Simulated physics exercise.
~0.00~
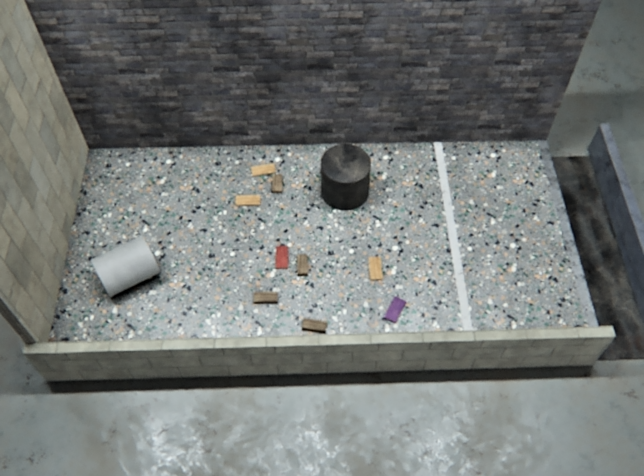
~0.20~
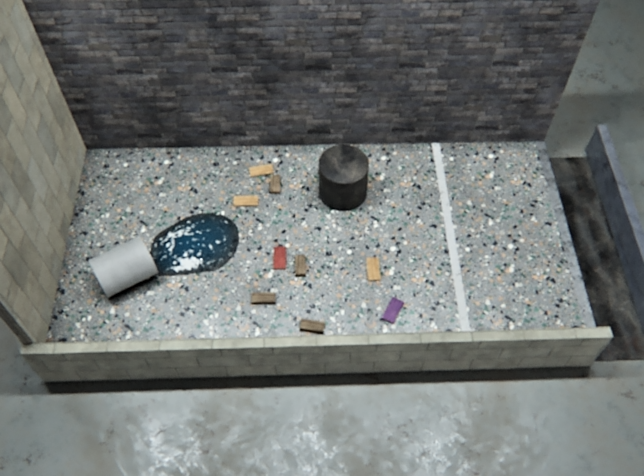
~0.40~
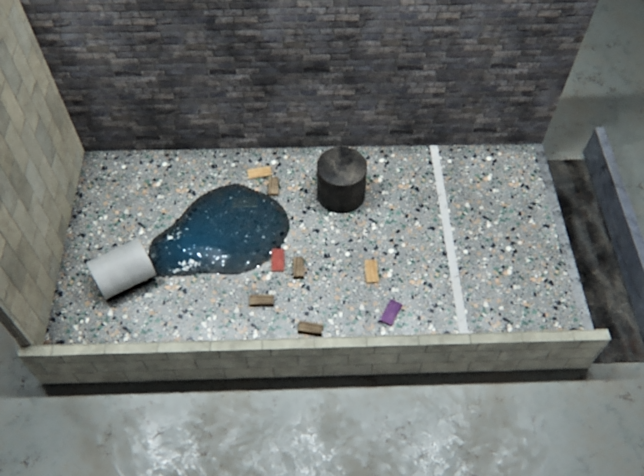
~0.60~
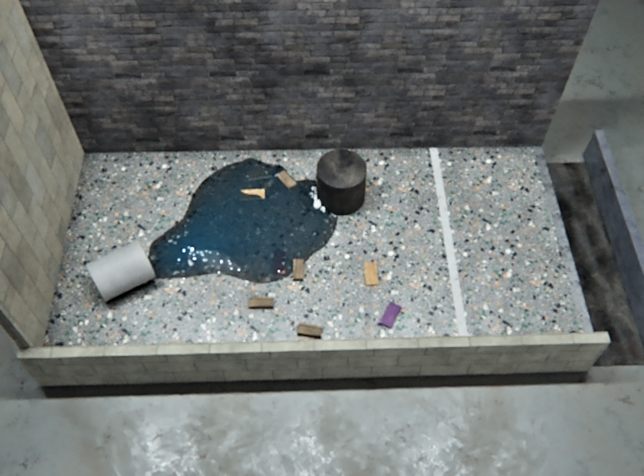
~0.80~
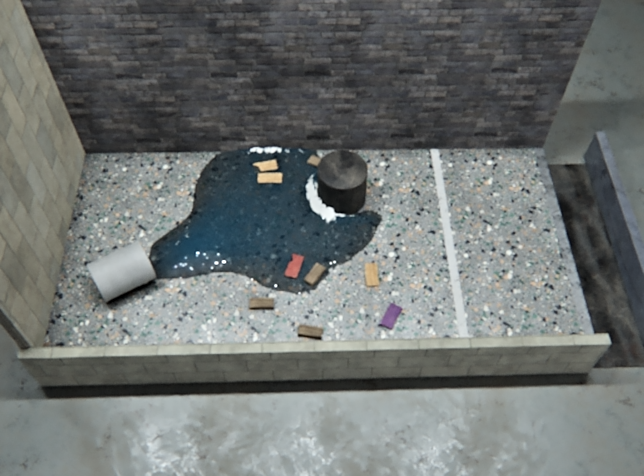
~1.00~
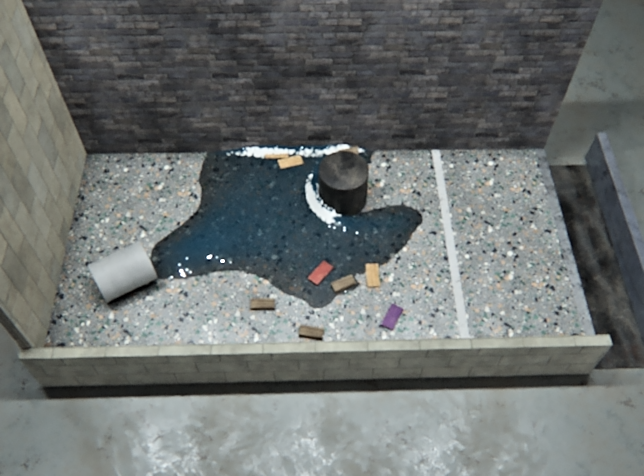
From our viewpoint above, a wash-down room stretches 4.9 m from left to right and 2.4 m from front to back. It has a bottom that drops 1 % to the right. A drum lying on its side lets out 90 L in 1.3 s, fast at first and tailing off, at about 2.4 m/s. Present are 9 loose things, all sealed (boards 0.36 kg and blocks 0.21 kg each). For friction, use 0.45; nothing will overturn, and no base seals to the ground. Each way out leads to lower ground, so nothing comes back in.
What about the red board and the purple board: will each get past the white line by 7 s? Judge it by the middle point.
Result: Red board: Not beyond; purple board: Not beyond.
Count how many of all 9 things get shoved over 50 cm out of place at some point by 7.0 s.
The count comes to 6.
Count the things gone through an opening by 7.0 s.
By then 1.
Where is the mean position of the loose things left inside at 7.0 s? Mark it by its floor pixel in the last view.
Near (389, 289).
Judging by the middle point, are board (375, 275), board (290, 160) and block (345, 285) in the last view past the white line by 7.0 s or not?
In turn: Beyond, beyond, not past.
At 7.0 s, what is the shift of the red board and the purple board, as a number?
About 140 and 10 centimetres.
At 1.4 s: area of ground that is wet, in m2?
I'd put it close to 3.5 m2.
After 1.4 s the red board is near (374, 289), 1.0 m from its start, afloat; the purple board is near (392, 316), 0.0 m from its start, aground; 0 of 9 are over the mark; 3 afloat.
After 3.1 s the red board is near (425, 303), 1.4 m from its start, aground; the purple board is near (401, 324), 0.1 m from its start, aground; 3 of 9 are over the mark; 2 afloat.
After 4.9 s the red board is near (425, 303), 1.4 m from its start, aground; the purple board is near (401, 324), 0.1 m from its start, aground; 3 of 9 are over the mark; 0 afloat.
After 7.0 s the red board is near (425, 303), 1.4 m from its start, aground; the purple board is near (401, 324), 0.1 m from its start, aground; 3 of 9 are over the mark; 0 afloat.
